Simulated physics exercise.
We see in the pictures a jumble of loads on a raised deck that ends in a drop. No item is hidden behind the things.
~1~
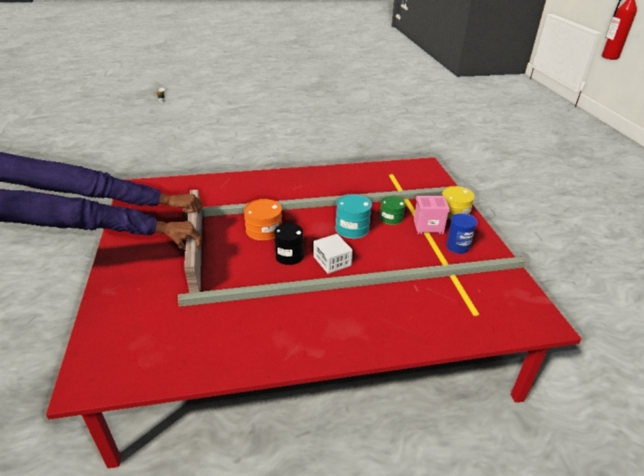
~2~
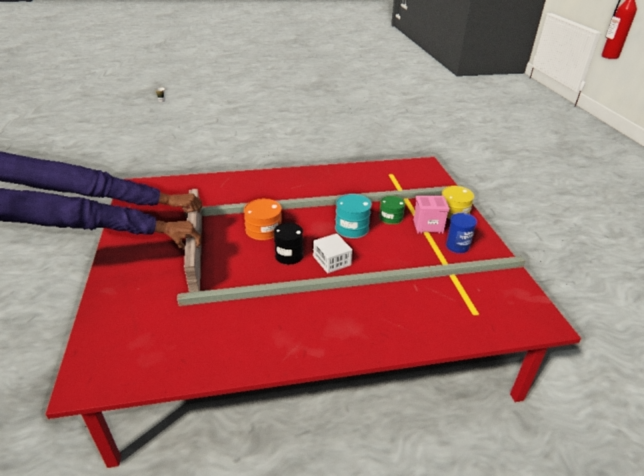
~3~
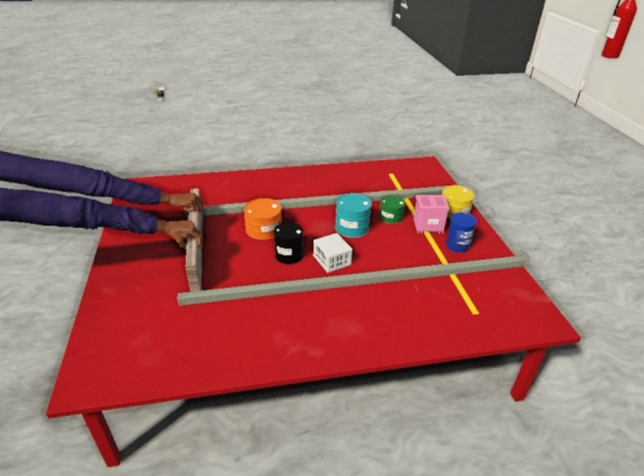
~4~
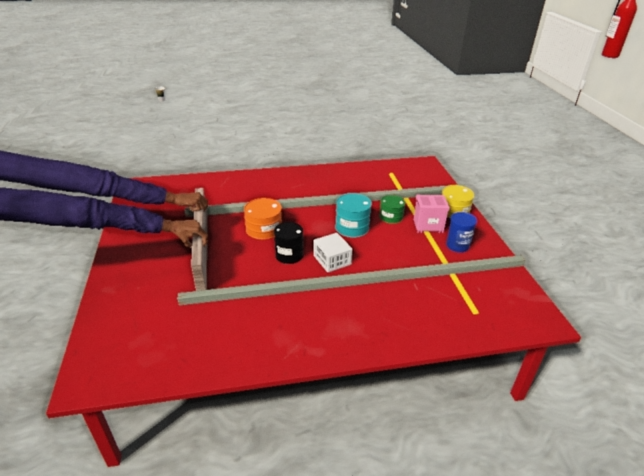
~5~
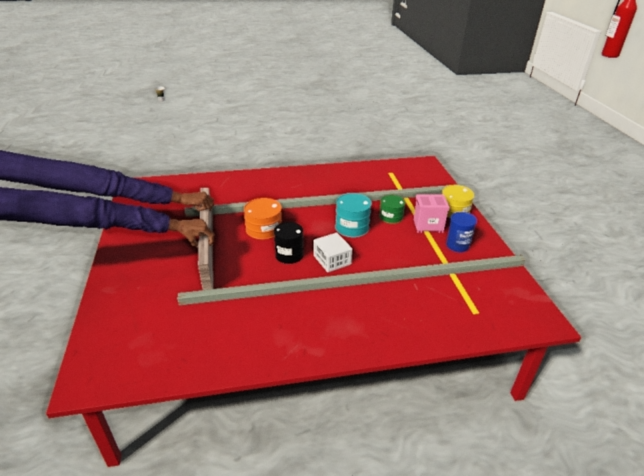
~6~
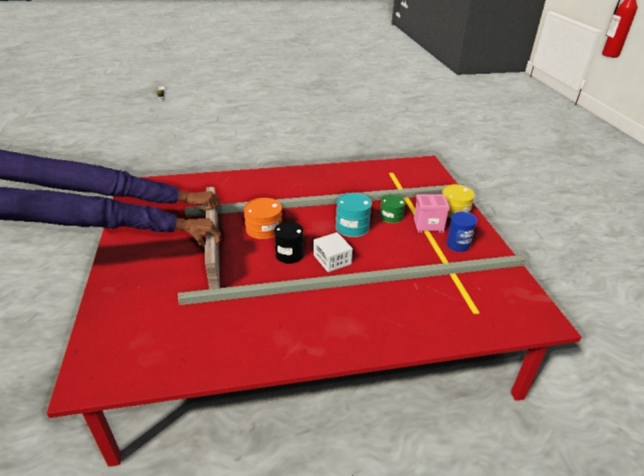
A wooden plank, held by two purple-sleeved arms reaching in from the left, stays nearly still at first, then slides slightly right between two grey rails. The fixed, raised view shows a red table on a grey floor. Orange, black, turquoise and green canisters and a white crate sit unmoving left of a pink tote, yellow canister and blue pail near a yellow tape line.
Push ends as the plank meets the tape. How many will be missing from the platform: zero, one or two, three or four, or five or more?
Looks to me like the count going over is a one or a two.
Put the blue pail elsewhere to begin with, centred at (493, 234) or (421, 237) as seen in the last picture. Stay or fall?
Going in order, the first time it is still up there and the second time it is still up there.
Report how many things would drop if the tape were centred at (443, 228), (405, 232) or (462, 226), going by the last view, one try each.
2, 0, 5.
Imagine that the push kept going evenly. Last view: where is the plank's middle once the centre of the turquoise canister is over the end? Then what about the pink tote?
Near (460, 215) in the first case, near (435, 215) in the other.
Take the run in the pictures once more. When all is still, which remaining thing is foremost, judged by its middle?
Answer: The pink tote.
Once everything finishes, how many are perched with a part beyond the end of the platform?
Count of overhanging things: 1.
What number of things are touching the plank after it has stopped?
At rest, 3 are in contact.
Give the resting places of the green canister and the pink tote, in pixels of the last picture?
(457, 199), and the other (479, 203).
A little later, none off yet; yellow canister at rest near (457, 202); blue pail at rest near (461, 232); pink tote at rest near (431, 213).
When it is over, the number that fall off is one or two; down, yellow canister.
